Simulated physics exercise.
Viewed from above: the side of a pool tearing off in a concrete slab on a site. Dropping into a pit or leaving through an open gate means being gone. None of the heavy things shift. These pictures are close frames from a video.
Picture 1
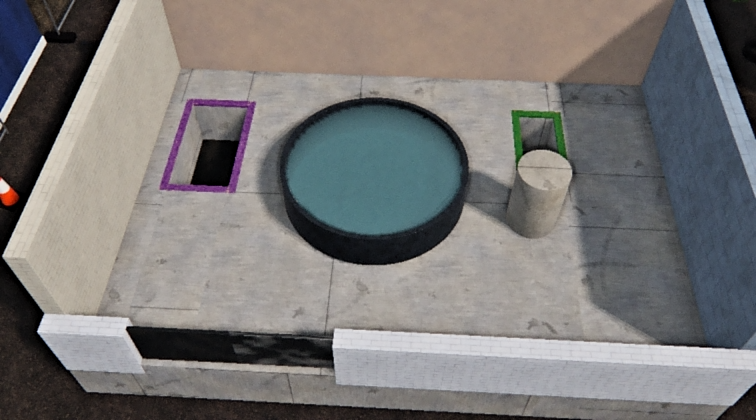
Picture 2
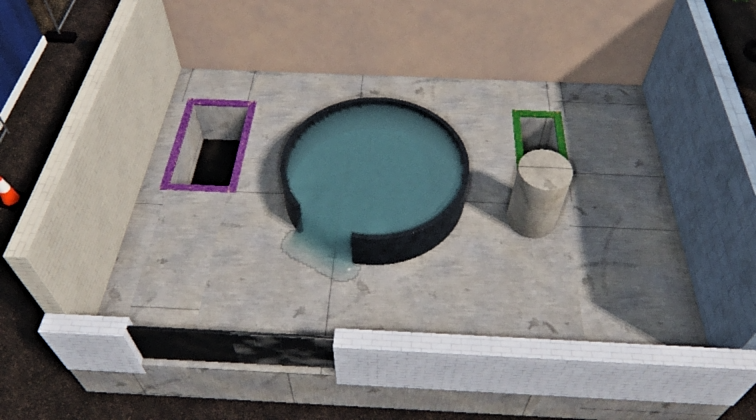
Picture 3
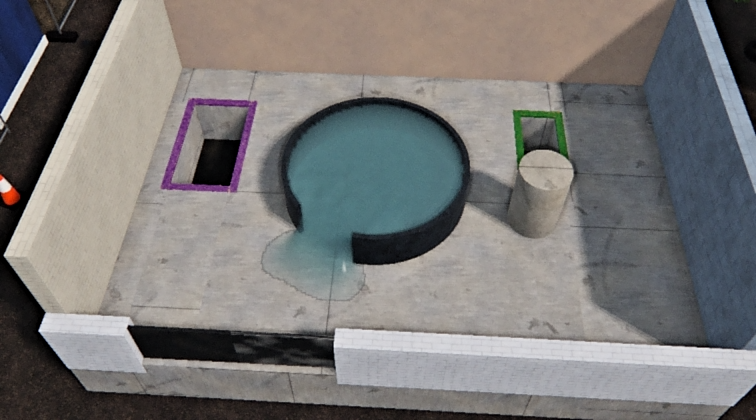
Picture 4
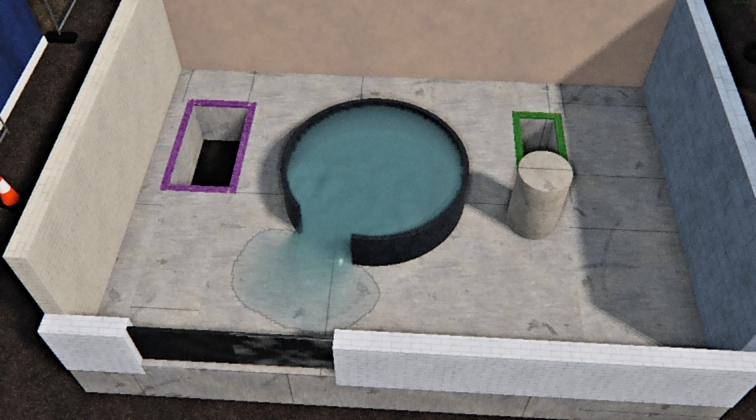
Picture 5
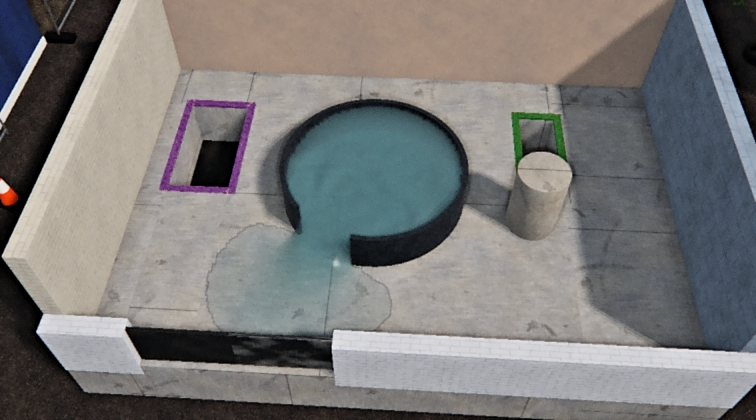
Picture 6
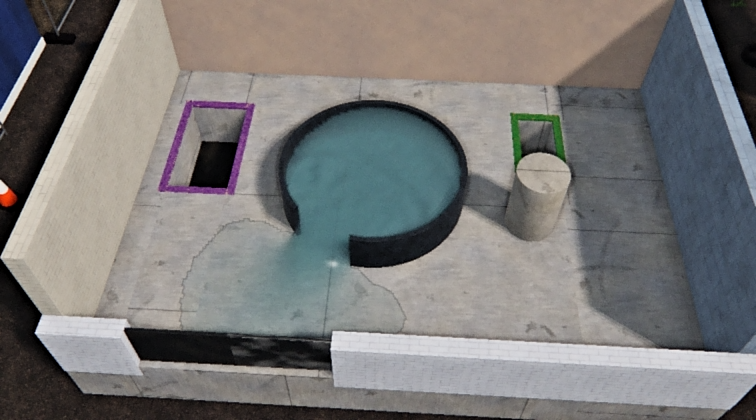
Water in a round, dark-walled pool poured out through a gap that opened in its front side, then spread across the pale concrete slab in a widening puddle toward the front and left.
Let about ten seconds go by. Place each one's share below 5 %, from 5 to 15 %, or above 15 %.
Placed: The gate lands below 5 %; the purple pit lands above 15 %; the green pit lands below 5 %.
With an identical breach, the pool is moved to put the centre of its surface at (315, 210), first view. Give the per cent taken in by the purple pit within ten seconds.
Estimate for the purple pit - some 35 in a hundred.
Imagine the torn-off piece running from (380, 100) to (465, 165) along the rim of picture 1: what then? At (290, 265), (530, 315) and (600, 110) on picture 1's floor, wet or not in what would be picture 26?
Going point by point: Left unwetted, left unwetted, waterlogged.
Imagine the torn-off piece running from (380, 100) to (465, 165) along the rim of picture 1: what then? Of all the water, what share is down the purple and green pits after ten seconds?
In percent: Purple 10, green 40.
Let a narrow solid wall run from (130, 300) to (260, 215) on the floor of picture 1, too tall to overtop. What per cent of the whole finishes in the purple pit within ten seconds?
Share for the purple pit - 15 percent.
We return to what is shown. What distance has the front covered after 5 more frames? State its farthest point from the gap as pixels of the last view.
Close to (86, 345).
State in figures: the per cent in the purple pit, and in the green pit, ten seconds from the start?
About 30 percent for the first and about 0 percent for the second.
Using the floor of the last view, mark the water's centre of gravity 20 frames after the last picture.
I reckon somewhere around (316, 235).
A moment on, water covers 20 % of the floor; the gate 0 %, the purple pit 0 %, the green pit 0 %.
Next, water covers 25 % of the floor; the gate 0 %, the purple pit 0 %, the green pit 0 %.
Then, water covers 45 % of the floor; the gate 0 %, the purple pit 3 %, the green pit 0 %.
Later, water covers 70 % of the floor; the gate 0 %, the purple pit 15 %, the green pit 0 %.
In the end, water covers 95 % of the floor; the gate 0 %, the purple pit 30 %, the green pit 1 %.
